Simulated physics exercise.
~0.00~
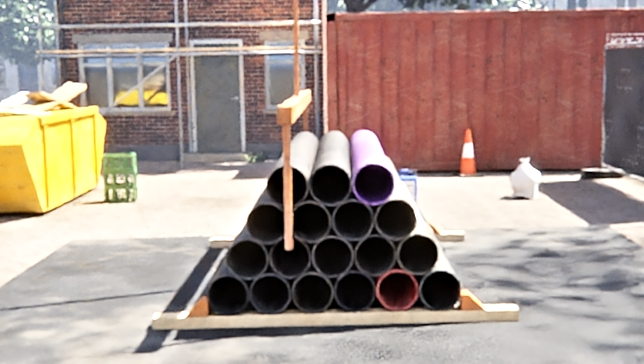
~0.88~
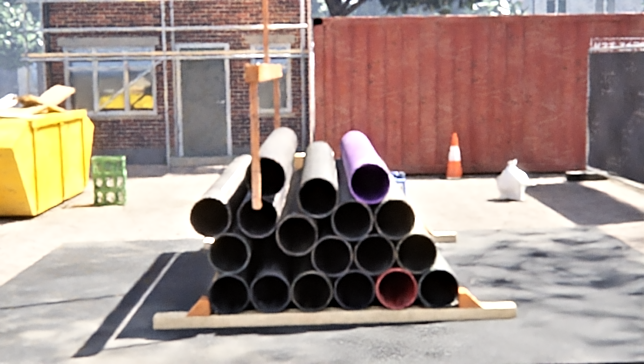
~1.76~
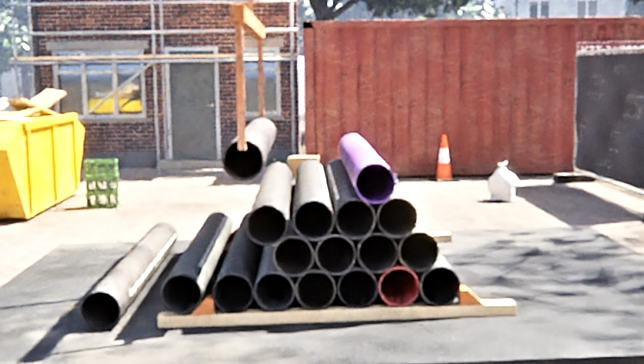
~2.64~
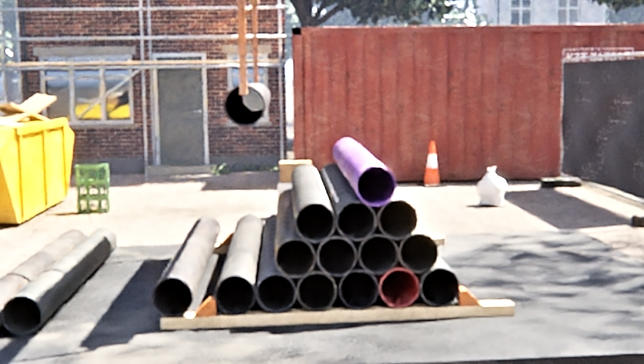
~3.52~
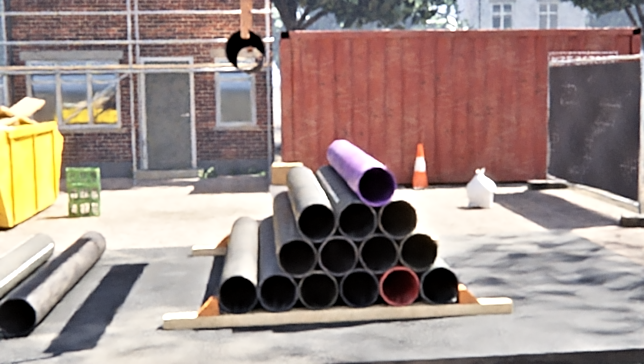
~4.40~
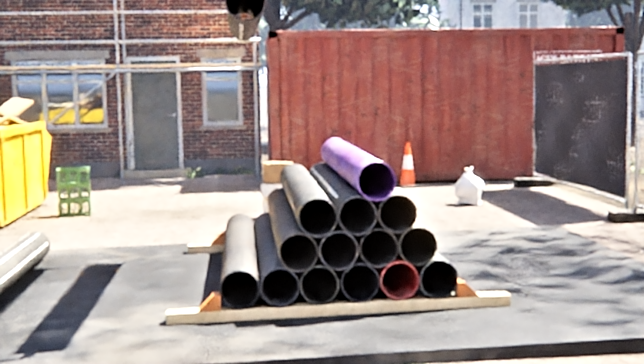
The clip opens on a neat stack of dark, hollow pipes lying on bearers on asphalt, with a purple one at the top right and a red one in the bottom row, in front of a brick building and a red container. An orange beam hoists a pipe from the left side, and its neighbours start to shift. As the pipe swings clear and rises, others roll down and away to the left across the ground. The view drifts sideways while the lifted pipe climbs towards the top edge. At the end, the smaller stack stands still, red and purple still in place.
